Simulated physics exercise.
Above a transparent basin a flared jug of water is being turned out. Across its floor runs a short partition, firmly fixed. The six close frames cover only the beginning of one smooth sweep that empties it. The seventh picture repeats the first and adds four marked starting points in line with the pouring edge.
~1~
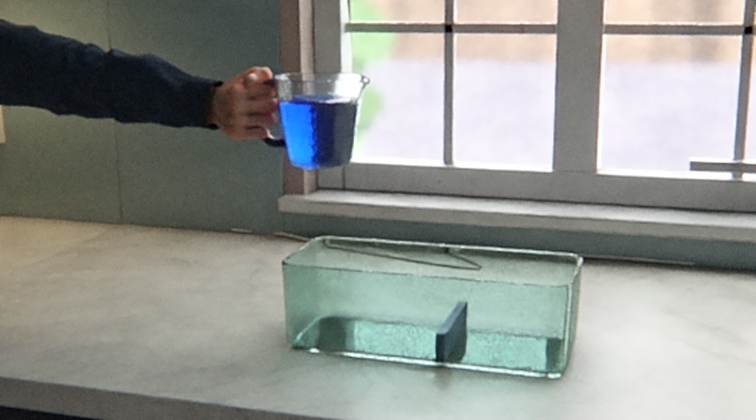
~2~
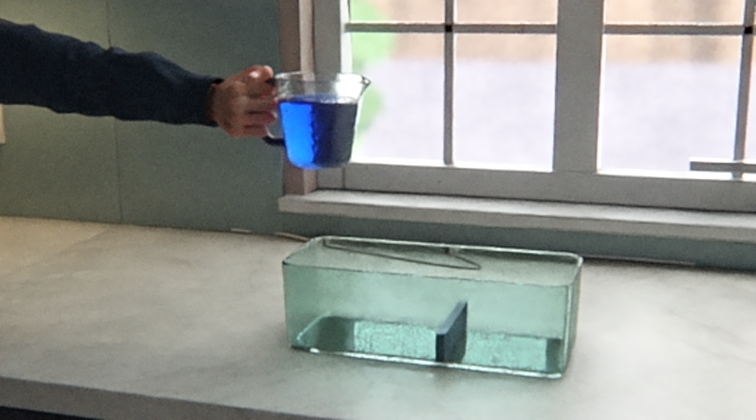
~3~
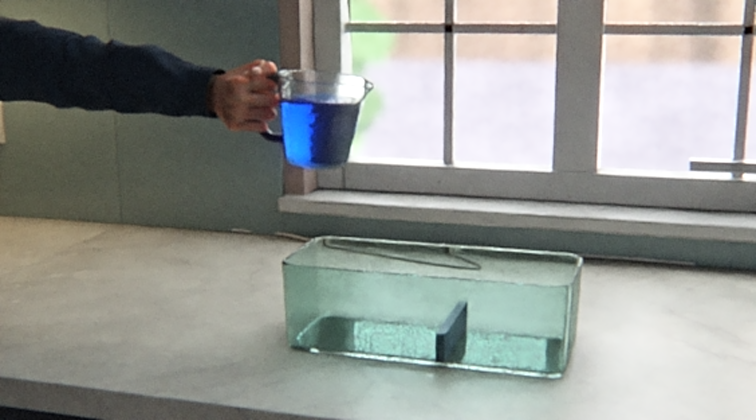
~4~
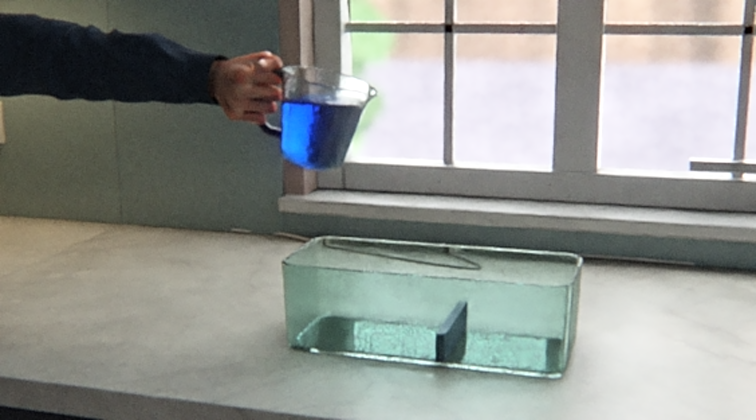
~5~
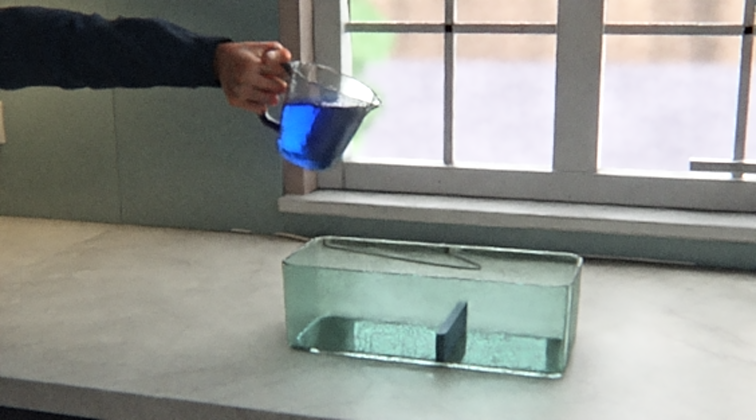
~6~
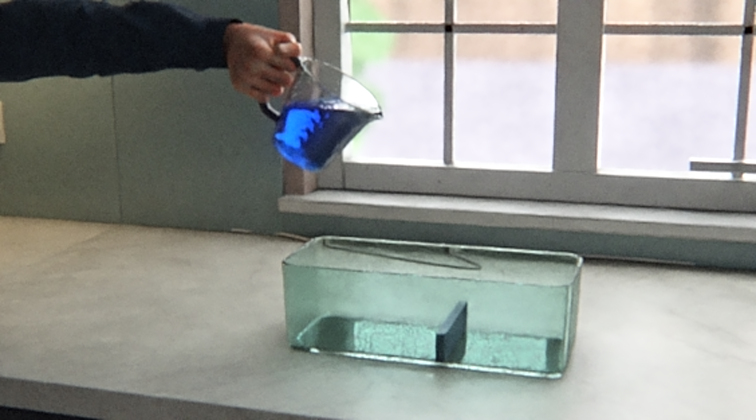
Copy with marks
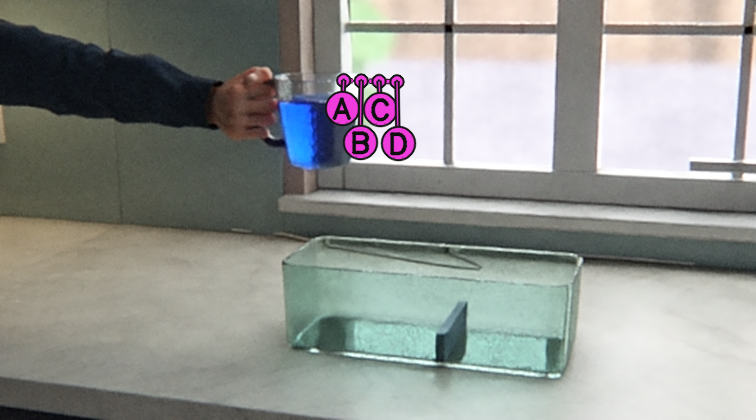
On a countertop by a window, a hand holding a clear jug of blue liquid gradually tilting it rightward above a glass basin.
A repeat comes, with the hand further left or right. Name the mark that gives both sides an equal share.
Choose D.
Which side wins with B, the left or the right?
The left one.
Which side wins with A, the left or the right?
The left one.
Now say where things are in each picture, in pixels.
In the first frame, upright, lip at (369, 81); basin from (289, 346) to (567, 376); top of the wall at (453, 316); nothing has left yet.
In the second frame, upright, lip at (370, 82); nothing has left yet.
In the third frame, tipped about 6°, lip at (373, 87); nothing has left yet.
In the fourth frame, tipped about 13°, lip at (376, 94); nothing has left yet.
In the fifth frame, tipped about 23°, lip at (380, 104); nothing has left yet.
In the sixth frame, tipped about 34°, lip at (382, 117); nothing has left yet.
In magenta, A at (343, 80); B at (361, 81); C at (379, 81); D at (396, 81).
If A is chosen, about 90 % ends left of the wall and 8 % right of it.
If B is chosen, about 88 % ends left of the wall and 8 % right of it; 4 % is lost outside.
If C is chosen, about 86 % ends left of the wall and 9 % right of it; 5 % is lost outside.
If D is chosen, about 48 % ends left of the wall and 50 % right of it.
